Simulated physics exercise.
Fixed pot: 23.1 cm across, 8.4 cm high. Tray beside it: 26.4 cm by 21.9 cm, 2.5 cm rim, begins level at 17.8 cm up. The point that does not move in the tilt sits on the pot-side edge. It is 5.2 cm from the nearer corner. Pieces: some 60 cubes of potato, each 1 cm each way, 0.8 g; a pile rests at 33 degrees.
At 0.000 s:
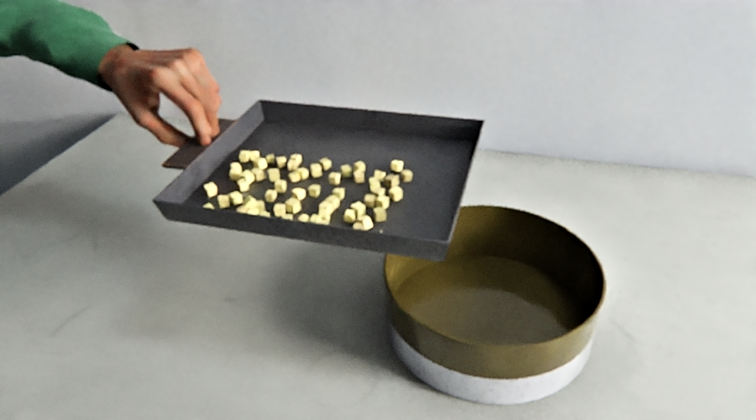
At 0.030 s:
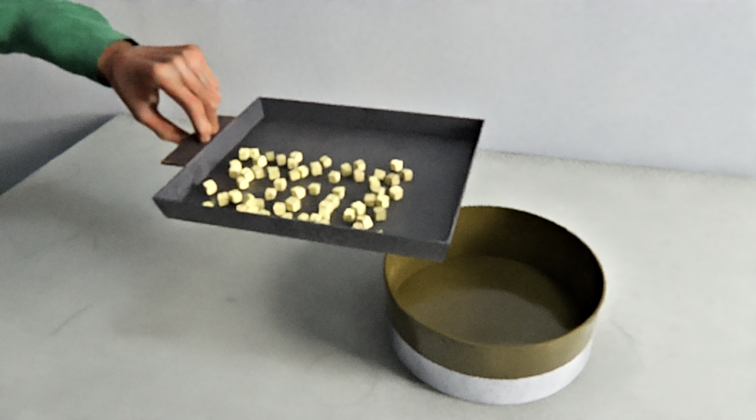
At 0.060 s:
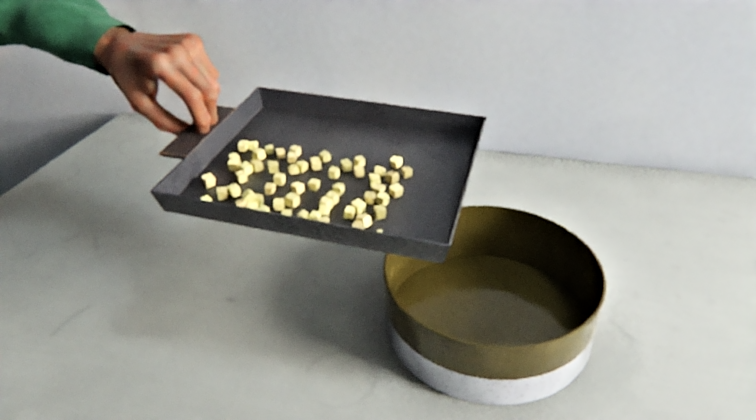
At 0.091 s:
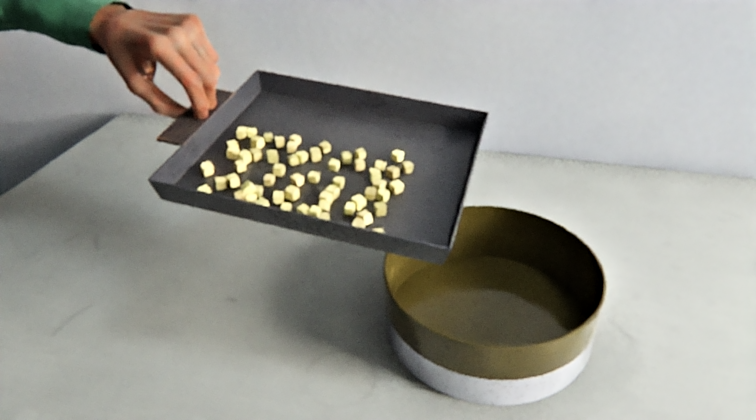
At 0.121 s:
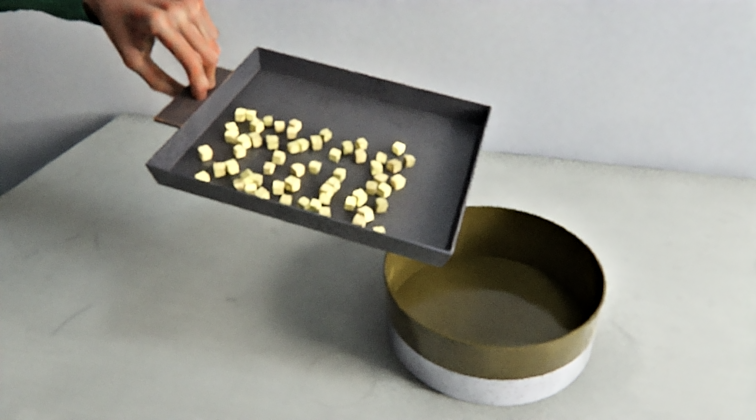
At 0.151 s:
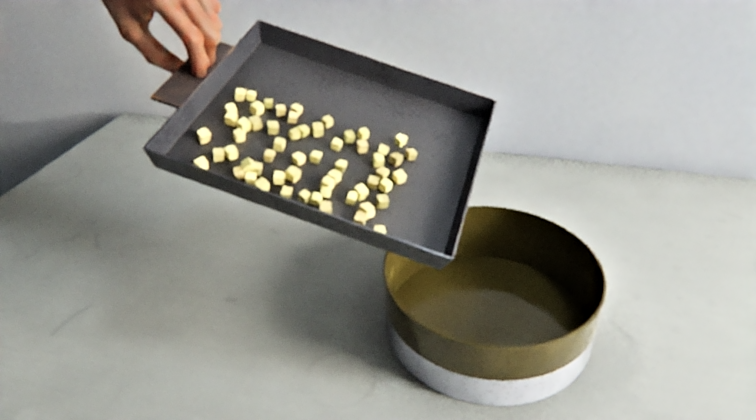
On a pale grey tabletop, a hand in a green sleeve raised the left side of a dark tray of small pale cubes, slanting it down toward a round brownish pot on the right.
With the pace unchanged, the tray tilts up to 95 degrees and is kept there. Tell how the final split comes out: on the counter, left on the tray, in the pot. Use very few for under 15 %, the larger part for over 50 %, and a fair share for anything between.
Counter: The larger part, tray: Very few, pot: Very few.
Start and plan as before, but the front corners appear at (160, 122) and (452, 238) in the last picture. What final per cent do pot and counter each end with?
That works out as pot 100 and counter 0.
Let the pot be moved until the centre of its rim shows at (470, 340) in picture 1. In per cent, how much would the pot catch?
85 %.
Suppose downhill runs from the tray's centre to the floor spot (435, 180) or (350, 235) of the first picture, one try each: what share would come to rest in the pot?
Estimate: Some 95 % and some 0 % respectively.
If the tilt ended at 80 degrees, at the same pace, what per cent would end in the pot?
Near 0 %, then.
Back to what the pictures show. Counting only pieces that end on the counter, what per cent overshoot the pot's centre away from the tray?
I reckon around 90 per cent.
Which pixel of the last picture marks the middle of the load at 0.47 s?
(415, 217) or thereabouts.
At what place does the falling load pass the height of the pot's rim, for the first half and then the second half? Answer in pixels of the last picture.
Early: About (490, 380); late: About (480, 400).
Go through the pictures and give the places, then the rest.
In the first frame, tray tilt 0 degrees, front corners at (161, 198) and (444, 238); middle of the pieces at (315, 191); pot at (492, 265).
In the second frame, tray tilt 1 degrees, front corners at (160, 196) and (444, 238); middle of the pieces at (314, 189).
In the third frame, tray tilt 3 degrees, front corners at (159, 189) and (444, 240), lowest corner right front; middle of the pieces at (314, 185).
In the fourth frame, tray tilt 7 degrees, front corners at (157, 177) and (446, 243), lowest corner right front; middle of the pieces at (314, 177).
In the fifth frame, tray tilt 13 degrees, front corners at (154, 162) and (447, 247), lowest corner right front; middle of the pieces at (315, 168).
In the sixth frame, tray tilt 19 degrees, front corners at (152, 146) and (448, 252), lowest corner right front; middle of the pieces at (316, 157); pot at (492, 266). The tray's pace is about 210 degrees a second.
After 0.34 s, tilt 58 degrees; the tray holds 100 %, the pot 0 %.
After 0.47 s, tilt 85 degrees; the tray holds 100 %, the pot 0 %.
Then, at 0.73 s, tilt 95 degrees; the tray holds 5 %, the pot 5 %.
At rest (2.0 s), counter 90 %, tray 5 %, pot 5 %.
